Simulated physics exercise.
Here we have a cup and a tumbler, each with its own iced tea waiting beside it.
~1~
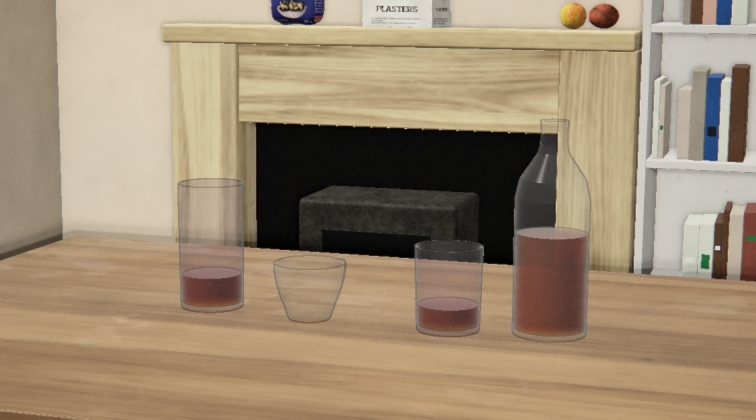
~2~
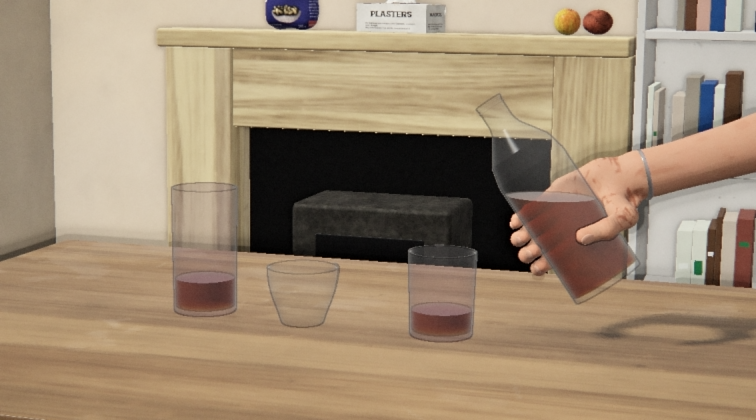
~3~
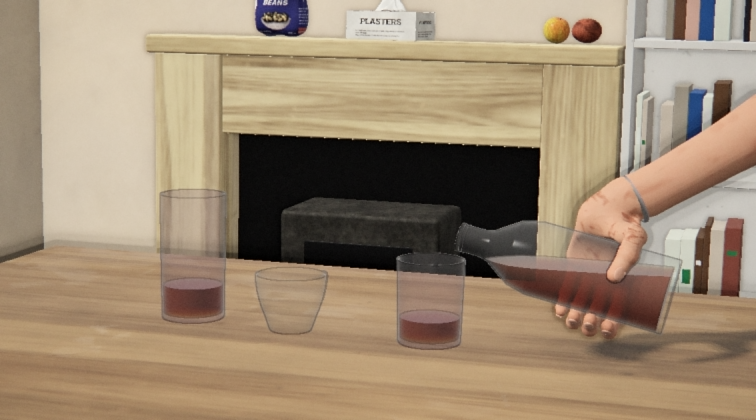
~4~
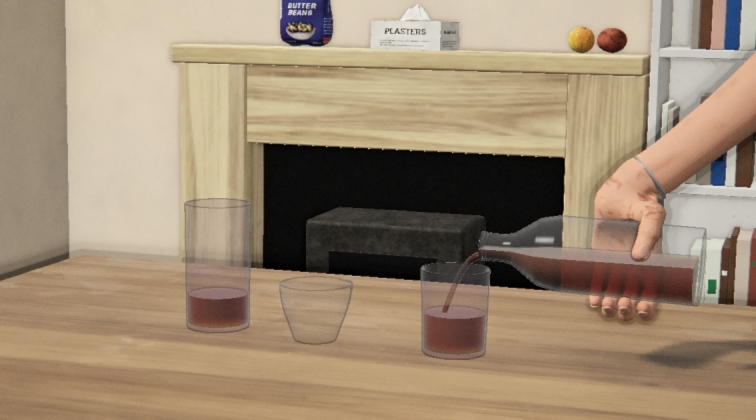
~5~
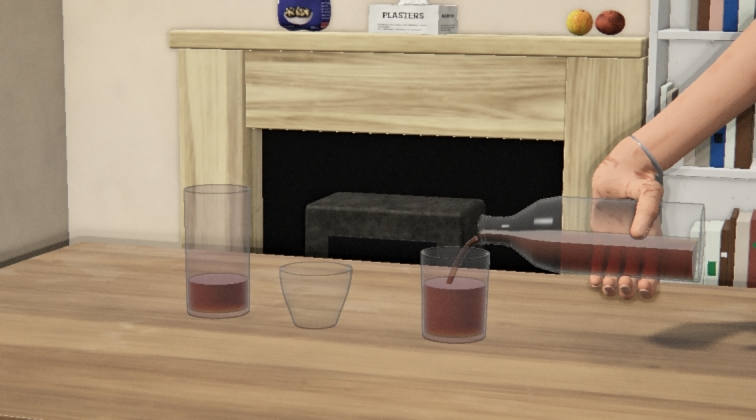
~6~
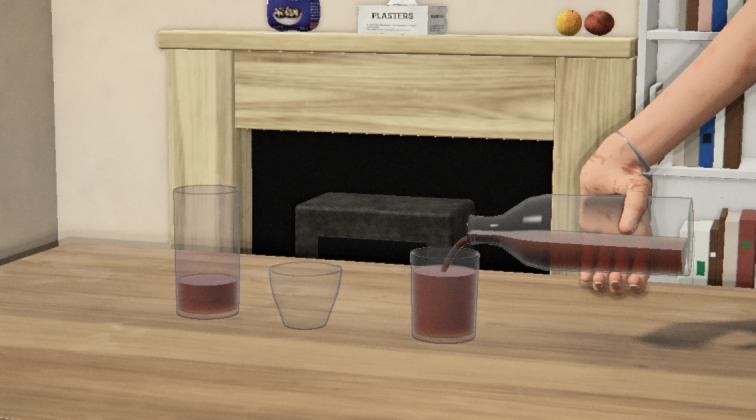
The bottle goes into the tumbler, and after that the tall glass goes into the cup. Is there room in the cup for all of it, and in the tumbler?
At the end, I expect the cup will keep it all in; I expect the tumbler will spill.
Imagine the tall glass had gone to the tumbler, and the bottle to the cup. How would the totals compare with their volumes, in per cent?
About 60 % and 250 %.
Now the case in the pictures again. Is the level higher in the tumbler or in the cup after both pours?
Answer: The one on the right.
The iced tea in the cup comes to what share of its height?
Level at the end: Close to 70 %.
Shortly, the tumbler is full to the brim, some went over its rim.
At the finish, the cup is about two thirds full; the tumbler is full to the brim, some went over its rim.
